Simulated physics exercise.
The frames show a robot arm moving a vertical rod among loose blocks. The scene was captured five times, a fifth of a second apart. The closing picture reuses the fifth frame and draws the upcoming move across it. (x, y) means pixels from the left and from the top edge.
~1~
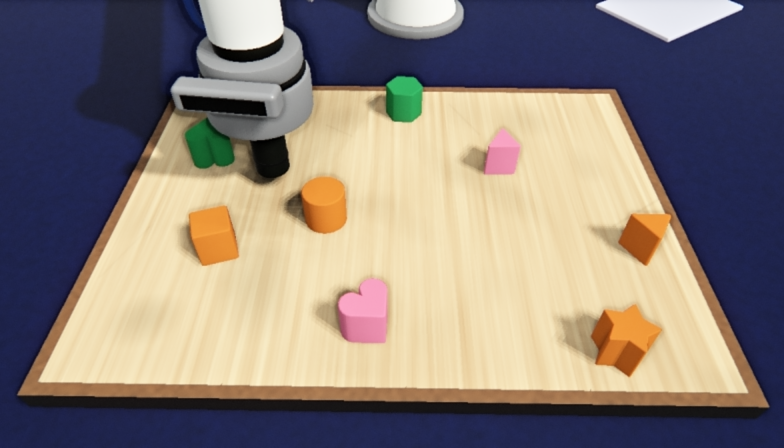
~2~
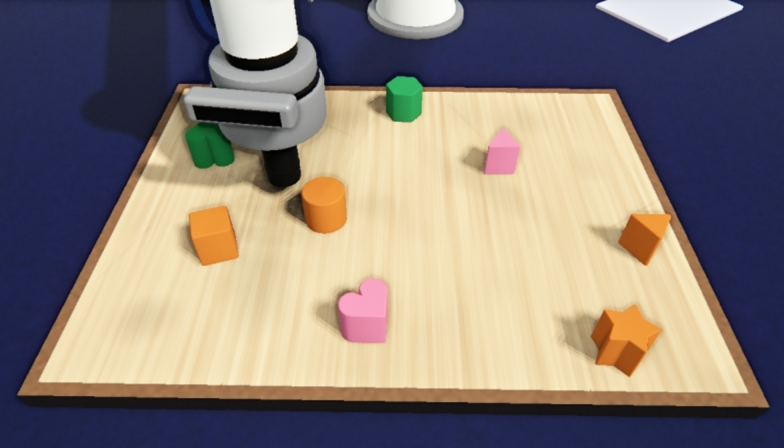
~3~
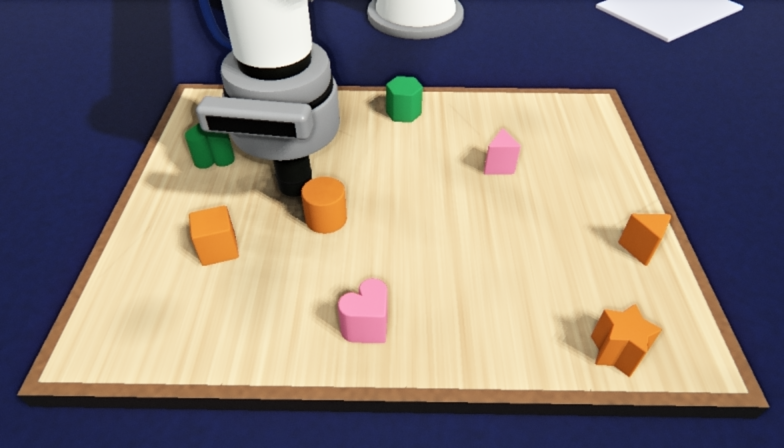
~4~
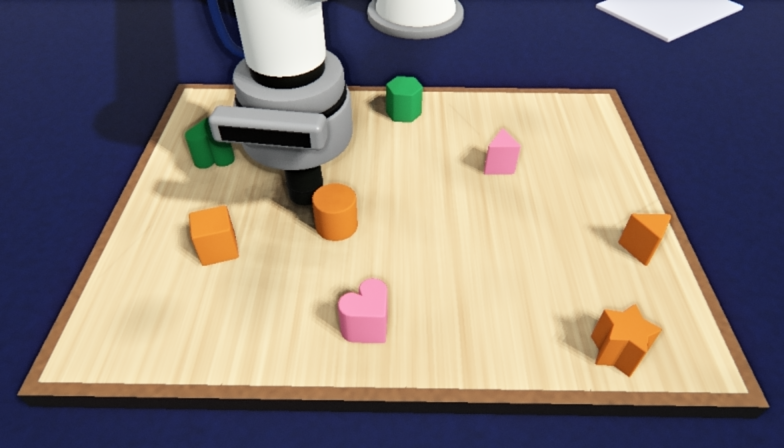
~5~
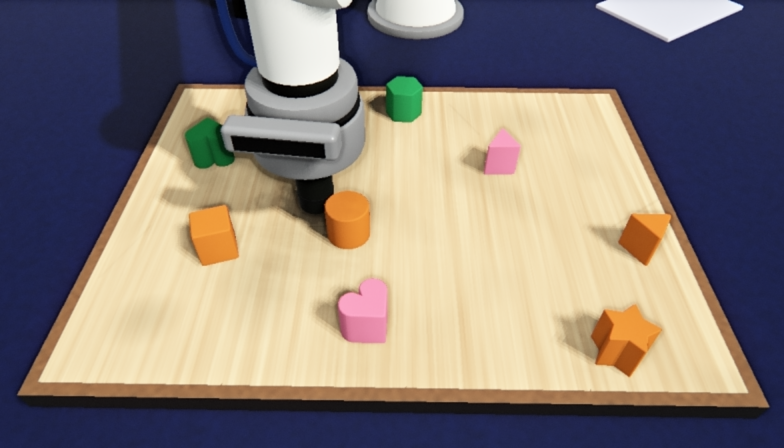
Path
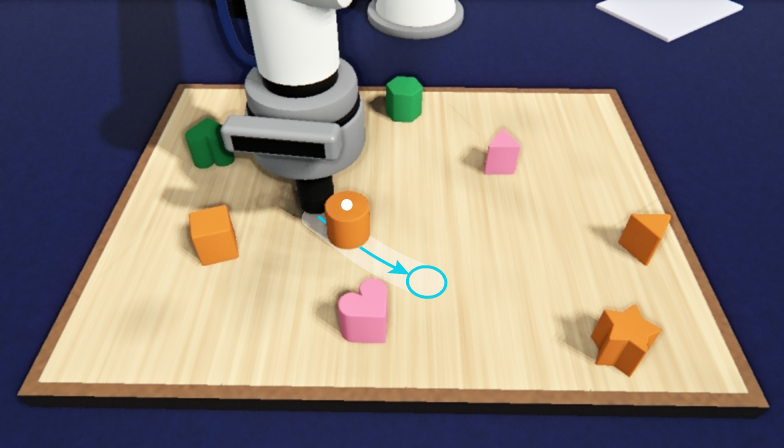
In the video, a robot arm moves a vertical black rod toward the lower right across a wooden board of loose blocks, then reaches an orange disc and pushes it a short way while the other blocks stay still.
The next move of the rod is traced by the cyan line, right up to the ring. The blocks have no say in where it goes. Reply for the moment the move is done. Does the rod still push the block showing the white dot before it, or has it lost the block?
In the end it is ahead.
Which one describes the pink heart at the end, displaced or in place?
It keeps its spot.
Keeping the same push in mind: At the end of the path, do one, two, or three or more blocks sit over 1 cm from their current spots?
I think only one will be displaced.
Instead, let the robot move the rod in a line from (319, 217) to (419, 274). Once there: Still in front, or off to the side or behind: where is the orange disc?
I expect it to be in front.
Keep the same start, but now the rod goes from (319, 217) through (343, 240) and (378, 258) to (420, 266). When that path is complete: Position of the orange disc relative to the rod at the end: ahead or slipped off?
I believe the orange disc keeps its place ahead of the rod.
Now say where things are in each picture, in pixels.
Rod's lower end at (274, 168); orange disc at (323, 190); pink heart at (366, 299), in the first frame.
Rod at (285, 177); blocks still, in the second frame.
Rod at (296, 186); blocks still, in the third frame.
Rod at (307, 195); orange disc at (334, 197), in the fourth frame.
Rod at (317, 203); orange disc at (347, 205); pink heart at (366, 299), in the fifth frame.
Drawn move, from (319, 217) by way of (350, 240) and (385, 262) to (427, 282); the dot is on the orange disc.
The first path, step by step. One third of the way, rod at (349, 226); orange disc at (385, 225).
Two thirds of the way, rod at (385, 249); orange disc at (428, 242).
At the end, rod at (428, 268); orange disc at (473, 251); pink heart still.
